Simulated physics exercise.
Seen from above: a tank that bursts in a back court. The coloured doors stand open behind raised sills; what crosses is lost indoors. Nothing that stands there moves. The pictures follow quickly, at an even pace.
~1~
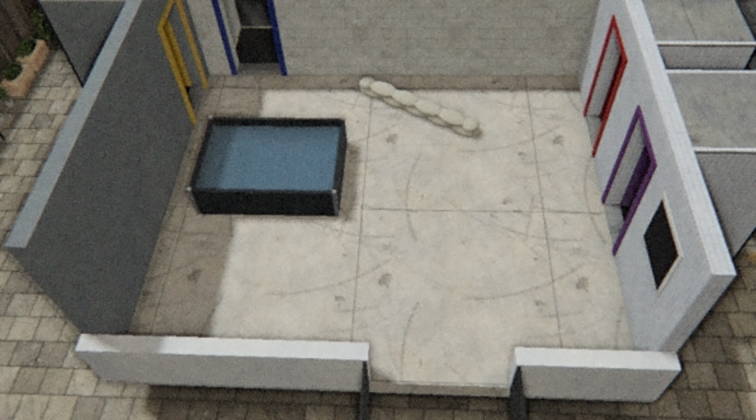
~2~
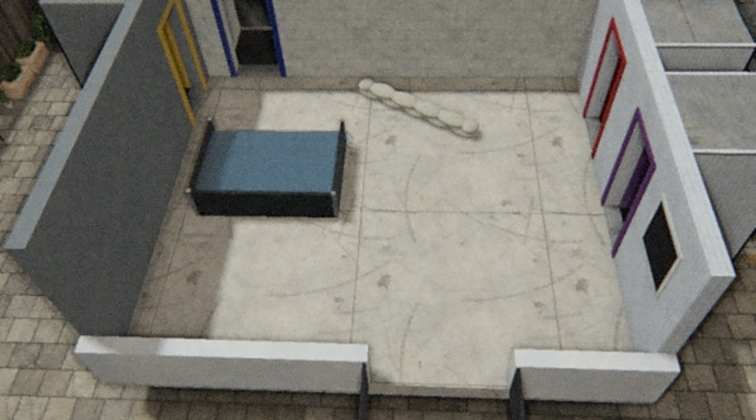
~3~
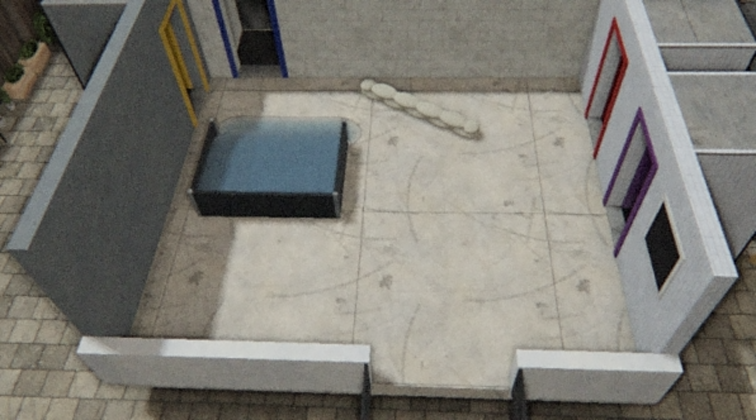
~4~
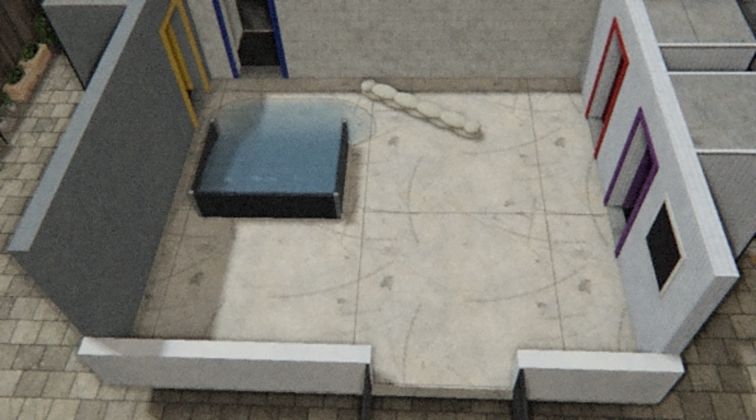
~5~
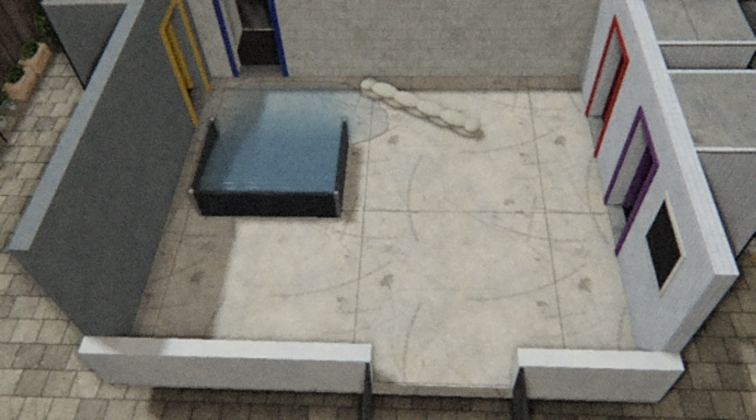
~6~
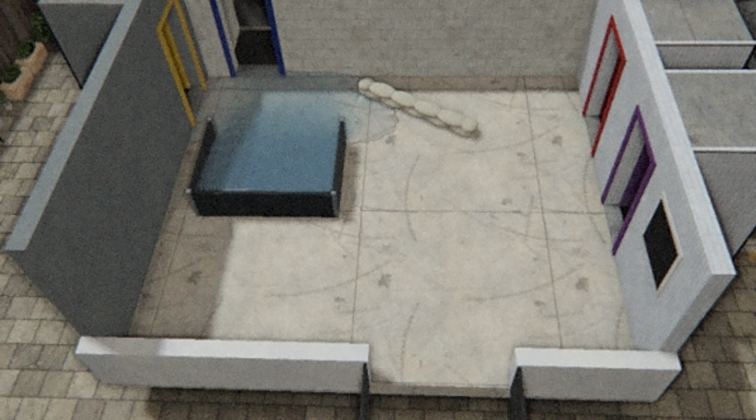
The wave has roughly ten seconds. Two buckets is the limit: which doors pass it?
In the end: The purple door stays under that; the red door stays under that; the yellow door takes more than that; the blue door takes more than that.
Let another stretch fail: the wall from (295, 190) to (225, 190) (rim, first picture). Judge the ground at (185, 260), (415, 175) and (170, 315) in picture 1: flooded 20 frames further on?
One after the other: Flooded, no water, under water.
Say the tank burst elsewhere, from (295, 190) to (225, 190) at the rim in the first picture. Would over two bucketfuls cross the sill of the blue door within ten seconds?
My reading: Blue door stays under.
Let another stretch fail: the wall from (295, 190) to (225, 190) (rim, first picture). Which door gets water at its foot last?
That is the red one.
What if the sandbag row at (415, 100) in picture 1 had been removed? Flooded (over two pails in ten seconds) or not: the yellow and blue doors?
My reading: The yellow door floods, the blue door takes more.
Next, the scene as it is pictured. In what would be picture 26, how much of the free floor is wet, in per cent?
Some 40 per cent.
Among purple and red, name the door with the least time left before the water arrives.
The red one.
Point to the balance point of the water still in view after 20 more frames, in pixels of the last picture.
Near (303, 126).
A moment on, water covers 15 % of the floor; the purple door not reached, the red door not reached, the yellow door wet at the sill, nothing in, the blue door over two buckets in.
Next, water covers 20 % of the floor; the purple door not reached, the red door not reached, the yellow door under two buckets in, the blue door far over two buckets in.
Then, water covers 40 % of the floor; the purple door not reached, the red door wet at the sill, nothing in, the yellow door over two buckets in, the blue door far over two buckets in.
Later, water covers 65 % of the floor; the purple door wet at the sill, nothing in, the red door under two buckets in, the yellow door over two buckets in, the blue door far over two buckets in.
In the end, water covers 85 % of the floor; the purple door wet at the sill, nothing in, the red door under two buckets in, the yellow door over two buckets in, the blue door far over two buckets in.
